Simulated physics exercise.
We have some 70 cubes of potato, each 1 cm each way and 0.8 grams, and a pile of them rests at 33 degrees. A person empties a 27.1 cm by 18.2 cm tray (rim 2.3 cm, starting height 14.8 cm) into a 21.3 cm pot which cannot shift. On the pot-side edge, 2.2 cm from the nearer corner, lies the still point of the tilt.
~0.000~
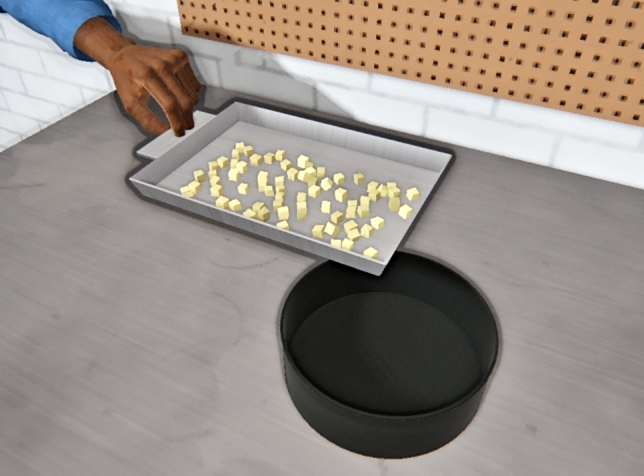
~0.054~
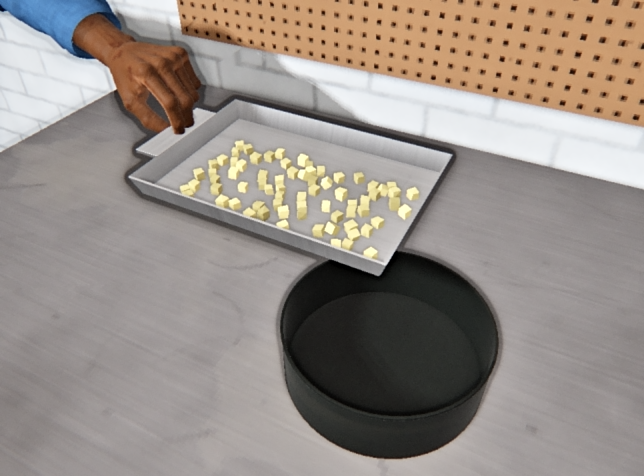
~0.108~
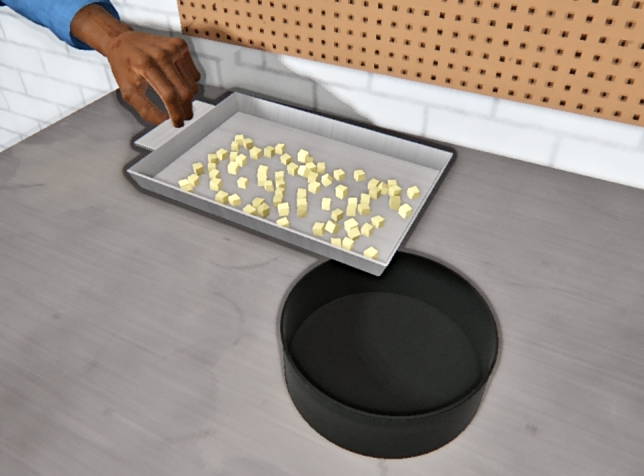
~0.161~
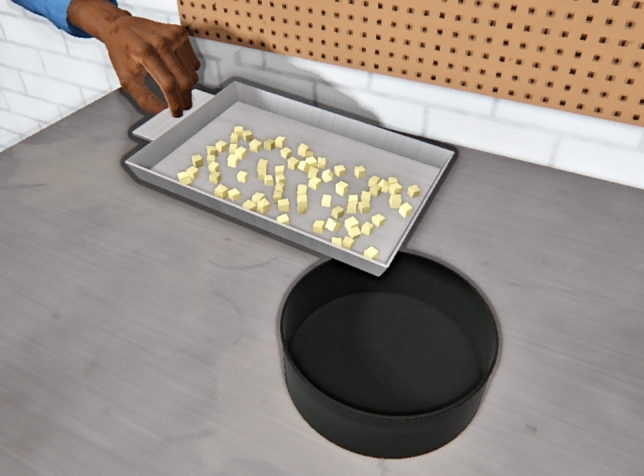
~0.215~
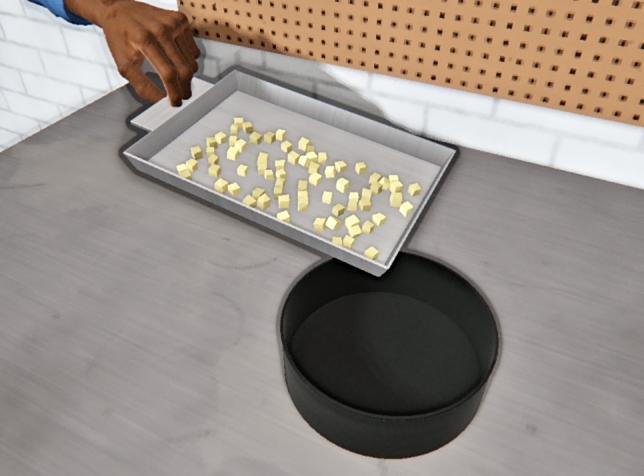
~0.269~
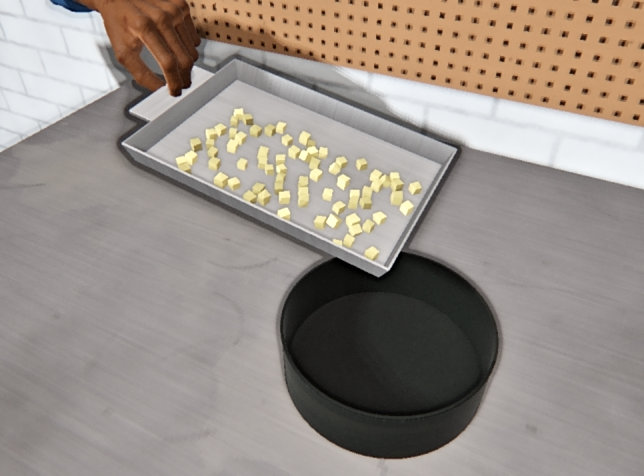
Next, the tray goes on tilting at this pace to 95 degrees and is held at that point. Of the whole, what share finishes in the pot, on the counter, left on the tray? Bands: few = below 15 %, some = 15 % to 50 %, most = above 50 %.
Pot: Most, counter: Few, left on the tray: Few.
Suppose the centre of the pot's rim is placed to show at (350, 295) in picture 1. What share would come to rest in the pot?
It would come to around 70 percent.
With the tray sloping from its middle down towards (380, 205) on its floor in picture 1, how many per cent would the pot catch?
Roughly 70 percent of them.
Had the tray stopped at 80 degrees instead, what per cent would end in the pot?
Roughly 20 percent.
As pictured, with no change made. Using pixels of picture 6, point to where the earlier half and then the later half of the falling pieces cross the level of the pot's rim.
Around (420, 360), then around (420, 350).
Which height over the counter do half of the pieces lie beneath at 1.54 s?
Median height: Approx. 16 cm.
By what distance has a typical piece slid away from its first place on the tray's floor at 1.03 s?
Roughly 10 cm.
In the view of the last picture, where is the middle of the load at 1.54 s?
Load centre: About (399, 254) px.
After 1.03 s, tilt 50 degrees; the tray holds 100 %, the pot 0 %.
After 1.54 s, tilt 76 degrees; the tray holds 75 %, the pot 25 %.
After 2.11 s, tilt 95 degrees; the tray holds 5 %, the pot 90 %.
By 3.0 s all is still; pot 100 %, counter 0 %, tray 0 %.
